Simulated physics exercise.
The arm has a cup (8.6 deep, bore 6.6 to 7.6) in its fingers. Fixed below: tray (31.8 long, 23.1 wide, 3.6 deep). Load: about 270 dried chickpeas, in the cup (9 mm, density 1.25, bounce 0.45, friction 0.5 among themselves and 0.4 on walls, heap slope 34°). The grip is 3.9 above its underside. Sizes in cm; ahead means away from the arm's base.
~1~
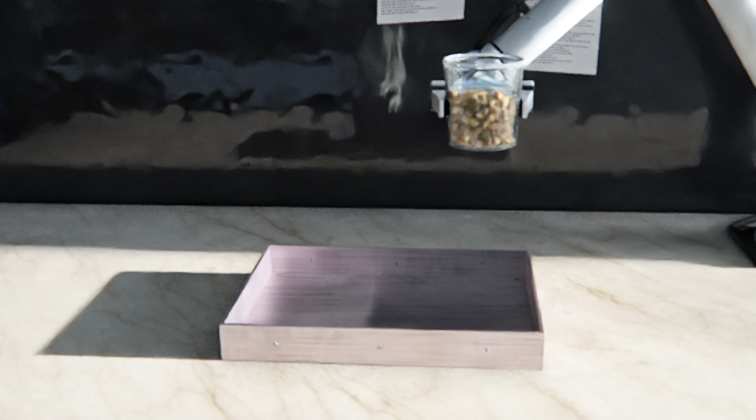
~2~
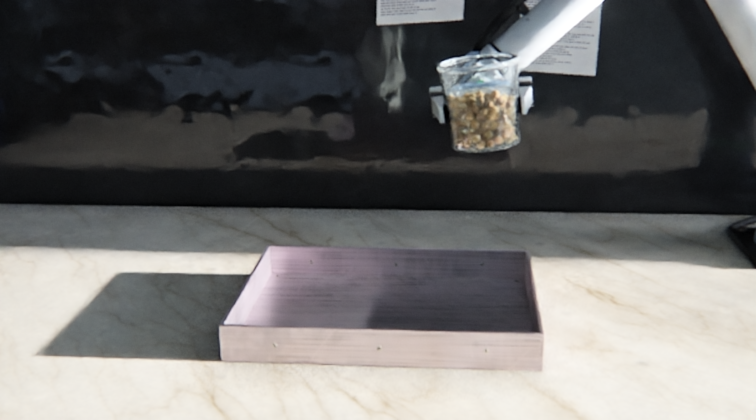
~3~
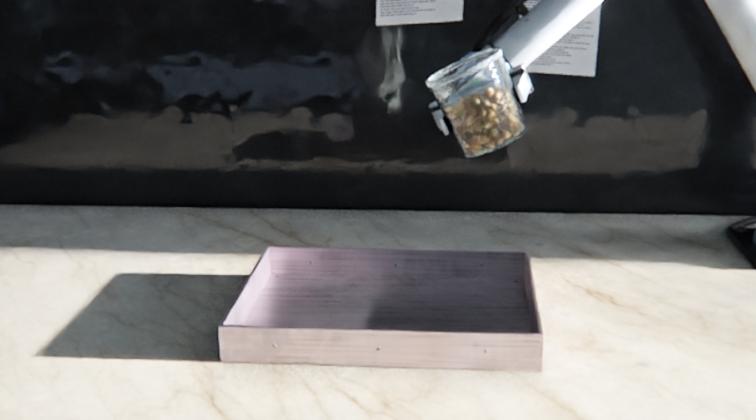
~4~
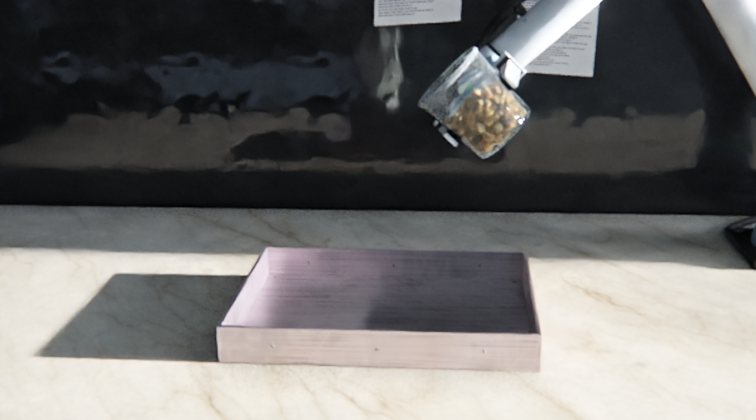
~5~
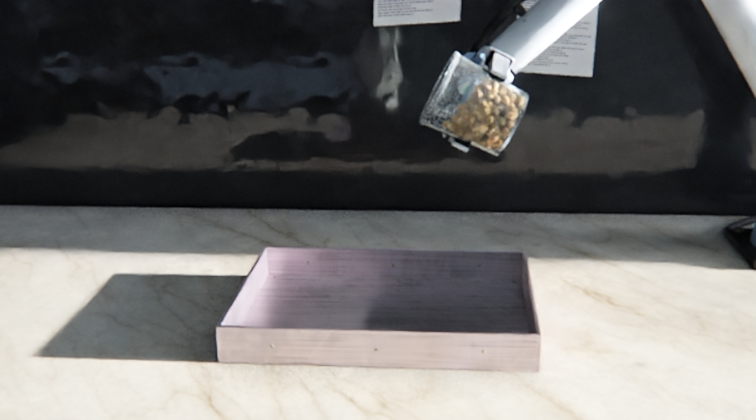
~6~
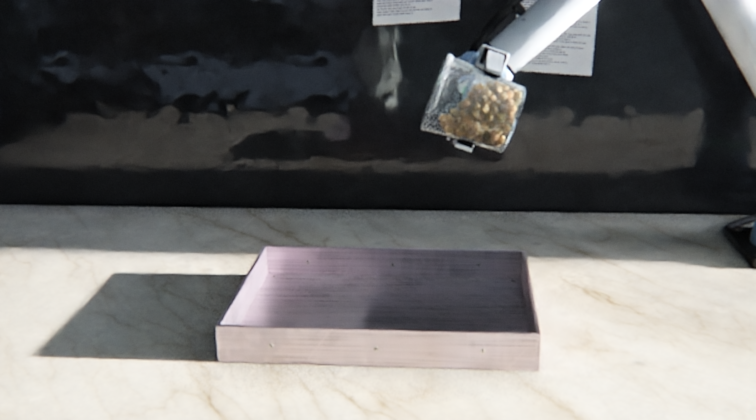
A robotic arm gradually tilts a clear cup of dried chickpeas leftward above a shallow tray.
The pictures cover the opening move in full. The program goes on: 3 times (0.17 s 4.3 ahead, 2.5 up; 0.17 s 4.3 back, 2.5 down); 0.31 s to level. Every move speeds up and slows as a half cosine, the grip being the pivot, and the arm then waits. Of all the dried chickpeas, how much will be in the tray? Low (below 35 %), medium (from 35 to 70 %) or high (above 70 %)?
In the tray the share is medium, from 35 to 70 %.
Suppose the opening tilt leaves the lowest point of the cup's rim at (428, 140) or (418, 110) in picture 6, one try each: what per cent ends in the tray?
Some 90 and 15 per cent.
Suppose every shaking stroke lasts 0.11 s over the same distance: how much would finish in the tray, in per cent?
It would be near 85 per cent.
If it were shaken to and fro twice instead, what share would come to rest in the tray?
It would be near 35 per cent.
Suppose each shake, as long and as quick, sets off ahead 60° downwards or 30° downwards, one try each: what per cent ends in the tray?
About 0 and 10 per cent.
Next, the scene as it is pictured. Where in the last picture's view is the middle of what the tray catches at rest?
At about (372, 309).
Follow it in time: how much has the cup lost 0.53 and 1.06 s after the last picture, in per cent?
In turn: 20, 50.
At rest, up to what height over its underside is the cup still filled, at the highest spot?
About 6.0 cm.
Then, 0.53 s after the last picture, tilted 70° forward, highest piece 27 above the table; 212 in the cup, 53 in the tray, 3 in flight or on a rim.
Then, 1.06 s after the last picture, tilted 67° forward, highest piece 24 above the table; 131 in the cup, 112 in the tray, 1 on the table or floor, 24 in flight or on a rim.
Then, 1.53 s after the last picture, level, highest piece 26 above the table; 136 in the tray, 131 in the cup, 1 on the table or floor.
Then, 2.58 s after the last picture, level, highest piece 26 above the table; 136 in the tray, 131 in the cup, 1 on the table or floor.
Final count, 136 in the tray, 131 in the cup, 1 on the table or floor. That is 51 % in the tray.
